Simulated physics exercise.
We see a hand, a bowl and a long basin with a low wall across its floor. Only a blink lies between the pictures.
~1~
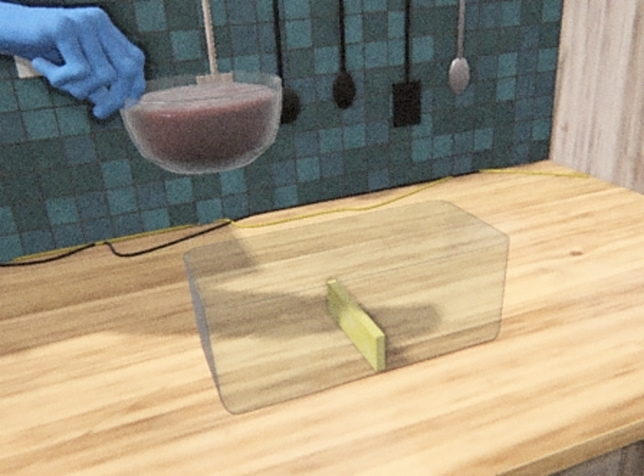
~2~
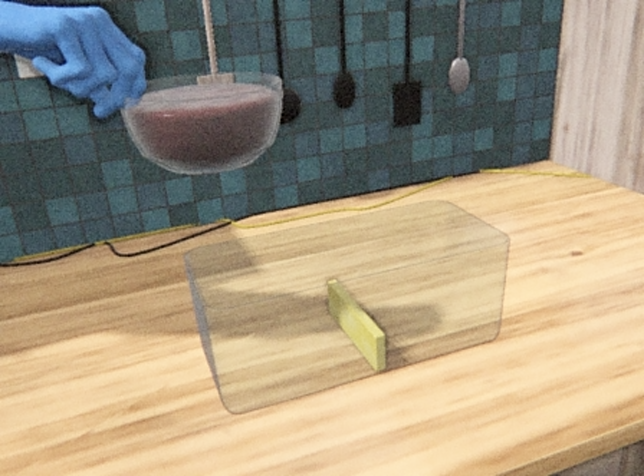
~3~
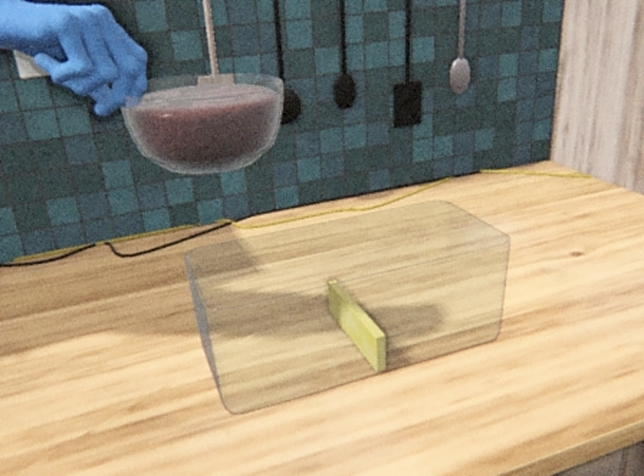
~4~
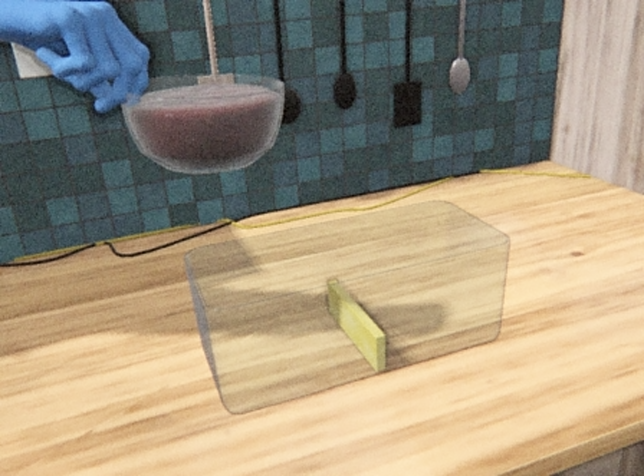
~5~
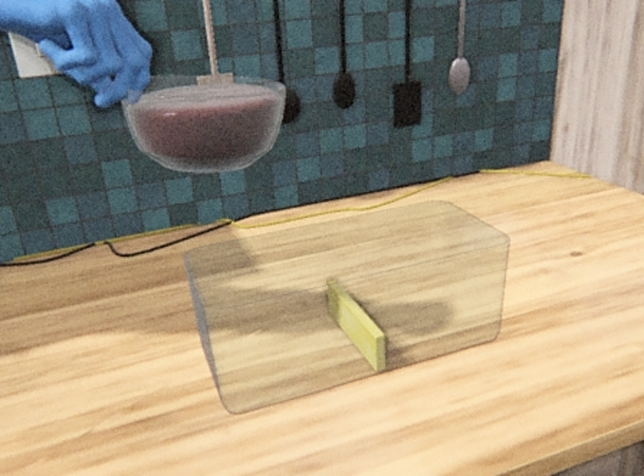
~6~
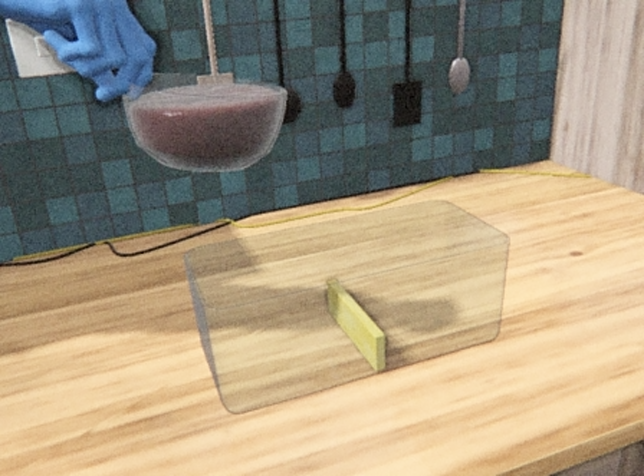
Blue hand beside a glass bowl of dark reddish liquid shifting slightly, the bowl barely moving above a clear basin on wood.
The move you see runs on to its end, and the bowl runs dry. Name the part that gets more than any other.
Most lies in the right part.
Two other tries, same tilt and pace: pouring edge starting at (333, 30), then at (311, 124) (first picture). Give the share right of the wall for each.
The first gives 95 %, the second 75 %.
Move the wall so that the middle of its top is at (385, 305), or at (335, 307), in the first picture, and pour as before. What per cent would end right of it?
In turn 15 and 75 in a hundred.
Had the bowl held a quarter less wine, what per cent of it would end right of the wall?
About 50 per cent.
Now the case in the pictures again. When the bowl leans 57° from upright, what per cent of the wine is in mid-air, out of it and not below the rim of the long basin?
About 35 per cent.
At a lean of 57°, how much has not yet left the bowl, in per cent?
Near 55 %.
A moment on, the tilt is 57° and 54 per cent is still to pour, 4 is left of the wall and 8 right of it.
Next, the tilt is 90° and 8 per cent is still to pour, 20 is left of the wall and 60 right of it.
Then the tilt is 97° and 0 per cent is still to pour, 37 is left of the wall and 62 right of it.
Later the tilt is 97° and 0 per cent is still to pour, 38 is left of the wall and 62 right of it.
In the end 38 per cent lies left of the wall, 62 right of it and 1 outside.
